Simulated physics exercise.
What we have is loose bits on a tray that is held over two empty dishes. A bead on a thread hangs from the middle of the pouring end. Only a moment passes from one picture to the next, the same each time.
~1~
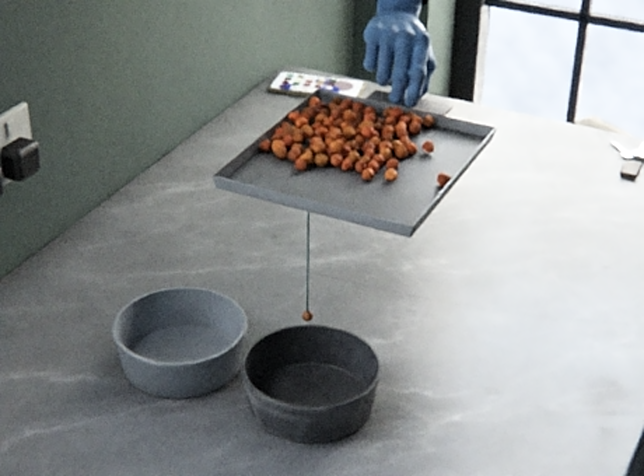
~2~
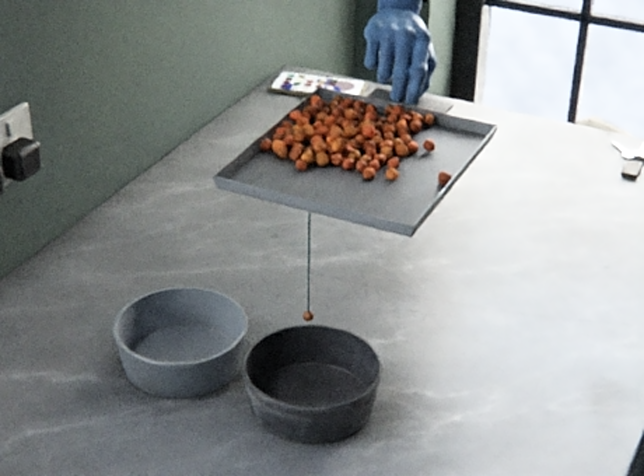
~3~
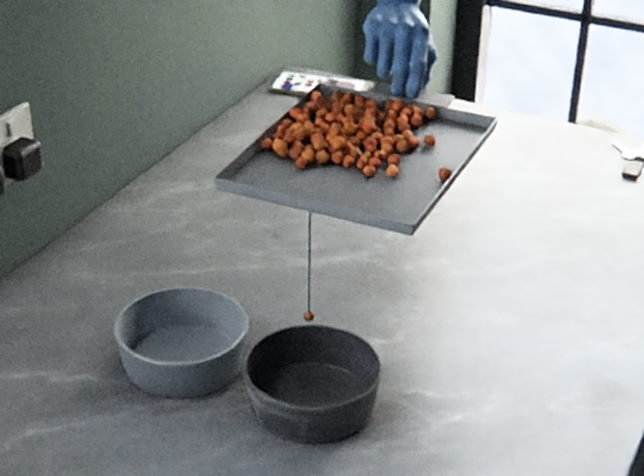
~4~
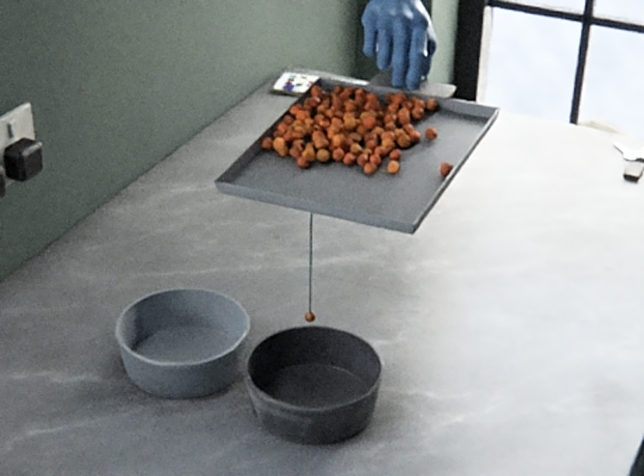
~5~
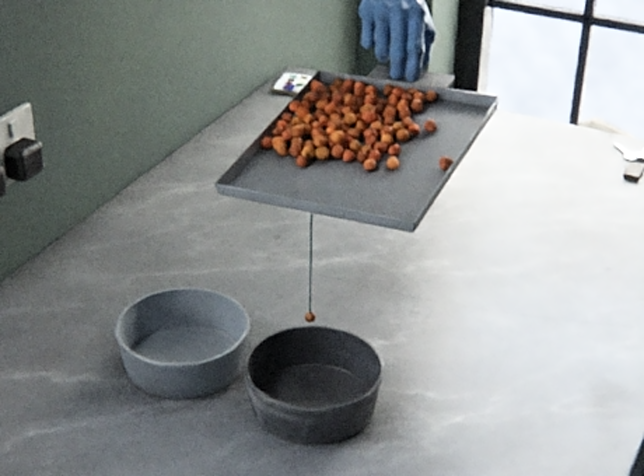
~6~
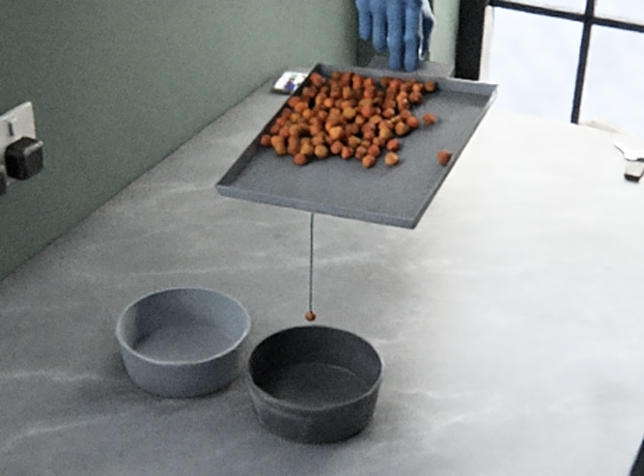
A tray of small orange-brown bits, with a blue-gloved hand at its back edge, tilted slightly toward the front above two empty round dishes, while the bead hanging beneath it on a thread barely moved.
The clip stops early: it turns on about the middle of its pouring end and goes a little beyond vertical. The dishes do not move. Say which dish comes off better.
Fuller: The left-hand dish.
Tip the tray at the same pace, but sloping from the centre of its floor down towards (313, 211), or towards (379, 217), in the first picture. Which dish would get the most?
First the right one, then right.
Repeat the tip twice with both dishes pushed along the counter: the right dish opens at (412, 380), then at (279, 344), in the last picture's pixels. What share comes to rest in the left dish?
Roughly 50 per cent, and 30 per cent.
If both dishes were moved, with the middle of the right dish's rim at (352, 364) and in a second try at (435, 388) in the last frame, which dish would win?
In turn: The left one; the dish on the left.
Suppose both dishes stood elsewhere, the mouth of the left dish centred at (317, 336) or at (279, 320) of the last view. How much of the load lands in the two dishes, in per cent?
First some 10, then 50 per cent.
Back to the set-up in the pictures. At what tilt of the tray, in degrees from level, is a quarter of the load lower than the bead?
Around 95° of tilt.
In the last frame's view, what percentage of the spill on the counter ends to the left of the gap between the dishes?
Close to 40 per cent.
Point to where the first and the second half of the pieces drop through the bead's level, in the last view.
First near (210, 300), later near (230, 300).
Soon after the last picture, tray tipped steeply; nearly all on the tray; a stray few in the left dish.
A little later, tray tipped right over; about a quarter on the tray; a small part in the right dish; about half in the left dish; a stray few outside both; about a quarter in the air.
Later still, tray tipped past a quarter turn; a small part in the right dish; most in the left dish; a small part outside both.
At rest, tray tipped past a quarter turn; a small part in the right dish; most in the left dish; a small part outside both.
